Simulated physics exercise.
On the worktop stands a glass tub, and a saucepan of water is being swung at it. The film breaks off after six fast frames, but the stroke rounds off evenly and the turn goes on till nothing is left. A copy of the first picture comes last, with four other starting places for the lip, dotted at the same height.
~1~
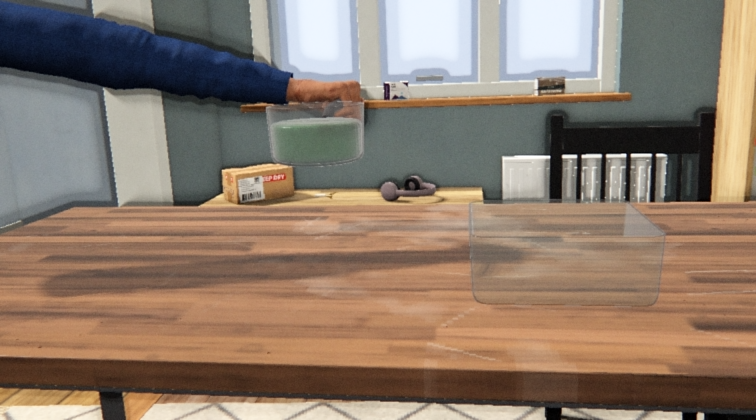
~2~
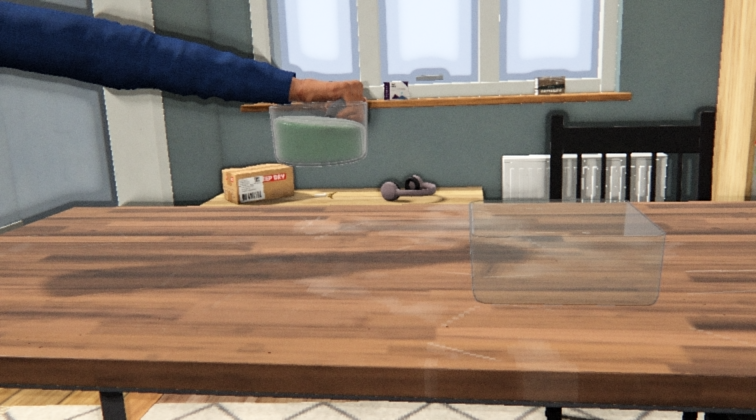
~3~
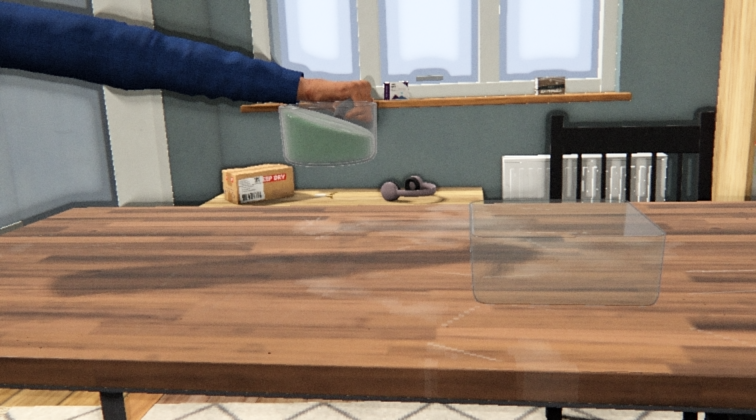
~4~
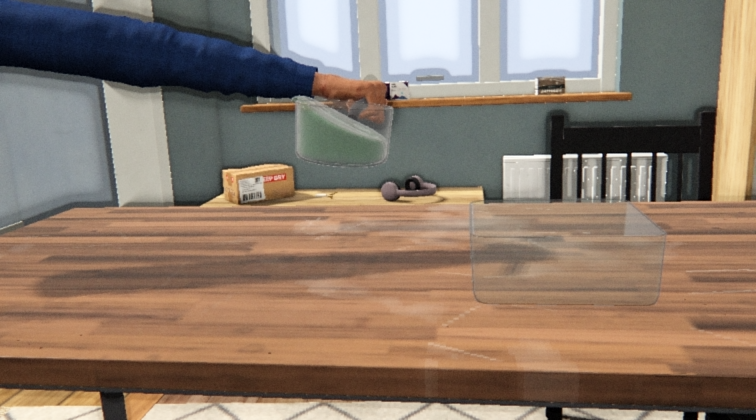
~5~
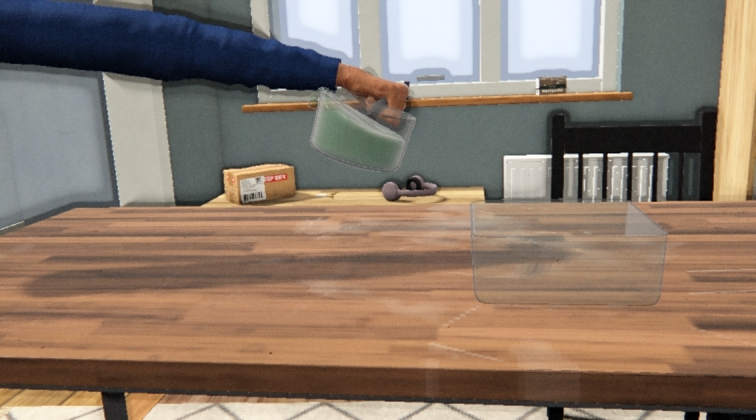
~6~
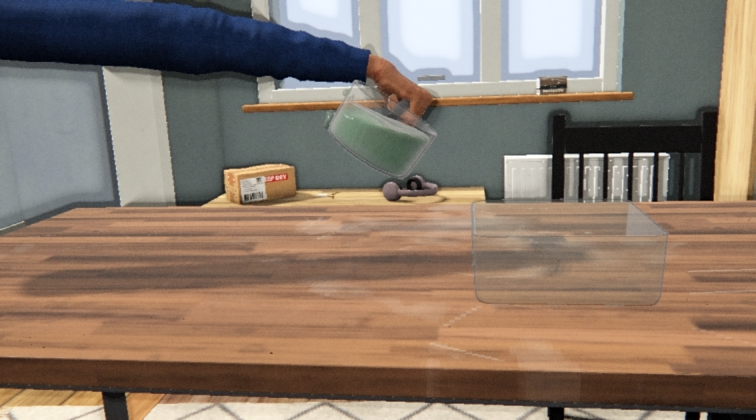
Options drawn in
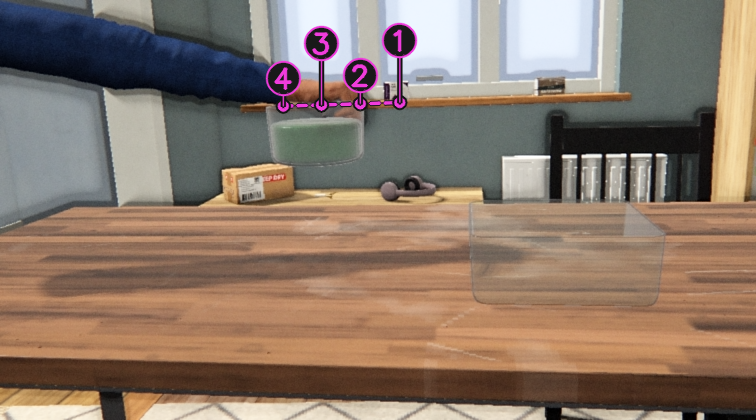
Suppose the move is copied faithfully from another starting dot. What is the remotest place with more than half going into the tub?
The answer is spot 3.
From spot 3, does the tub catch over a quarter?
Yes.
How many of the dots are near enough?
Three of the four.
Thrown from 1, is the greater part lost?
No, that is safe.
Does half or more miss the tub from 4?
Yes, it does.
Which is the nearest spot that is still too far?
The answer is 4.
On the marked copy, 1 at (399, 102); 2 at (360, 103); 3 at (321, 105); 4 at (283, 106).
With 1, about 85 % lands in the tub, 10 % falls short and 5 % goes beside or beyond.
With 2, about 72 % lands in the tub, 6 % falls short and 22 % goes beside or beyond.
With 3, about 63 % lands in the tub, 16 % falls short and 21 % goes beside or beyond.
With 4, about 27 % lands in the tub, 68 % falls short and 5 % goes beside or beyond.
